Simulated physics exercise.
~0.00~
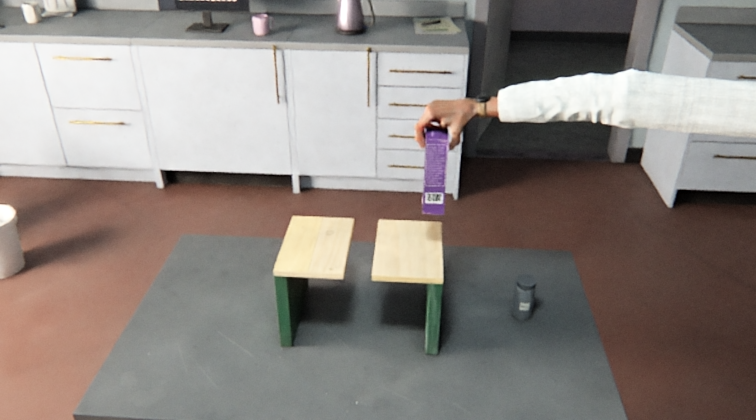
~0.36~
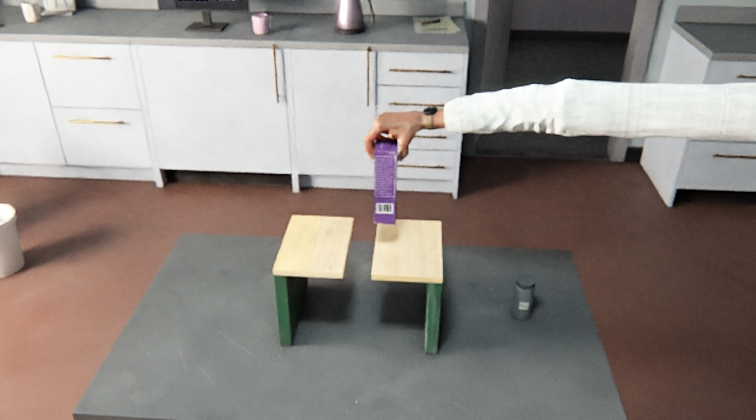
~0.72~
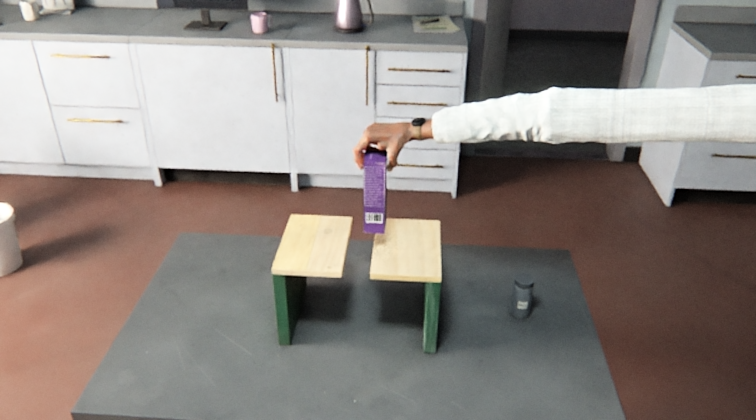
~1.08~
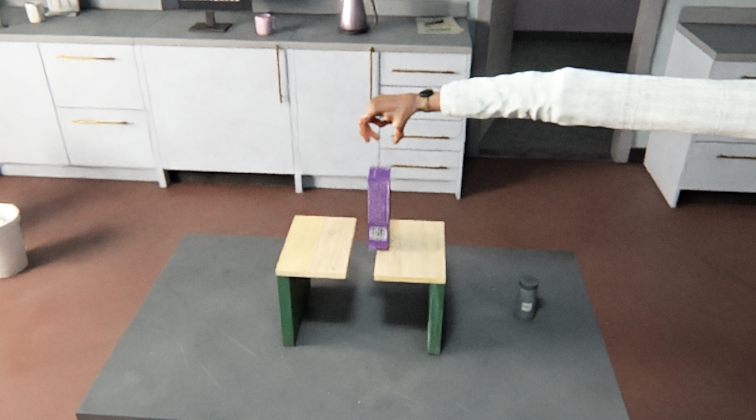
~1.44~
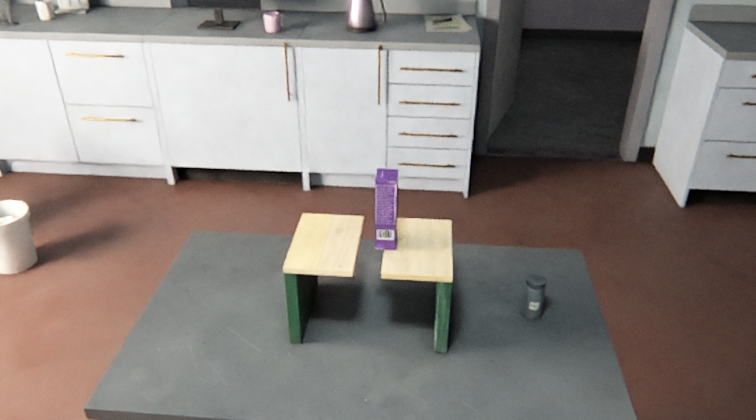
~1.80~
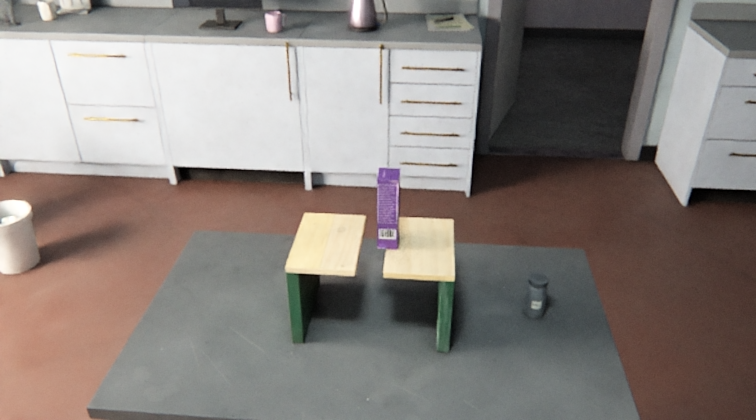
A purple carton, held upright by a hand, was carried left and lowered toward the gap between two wooden ledges, then released. The hand drew away, and the carton stayed caught upright at the gap while a grey shaker stood untouched to the right.
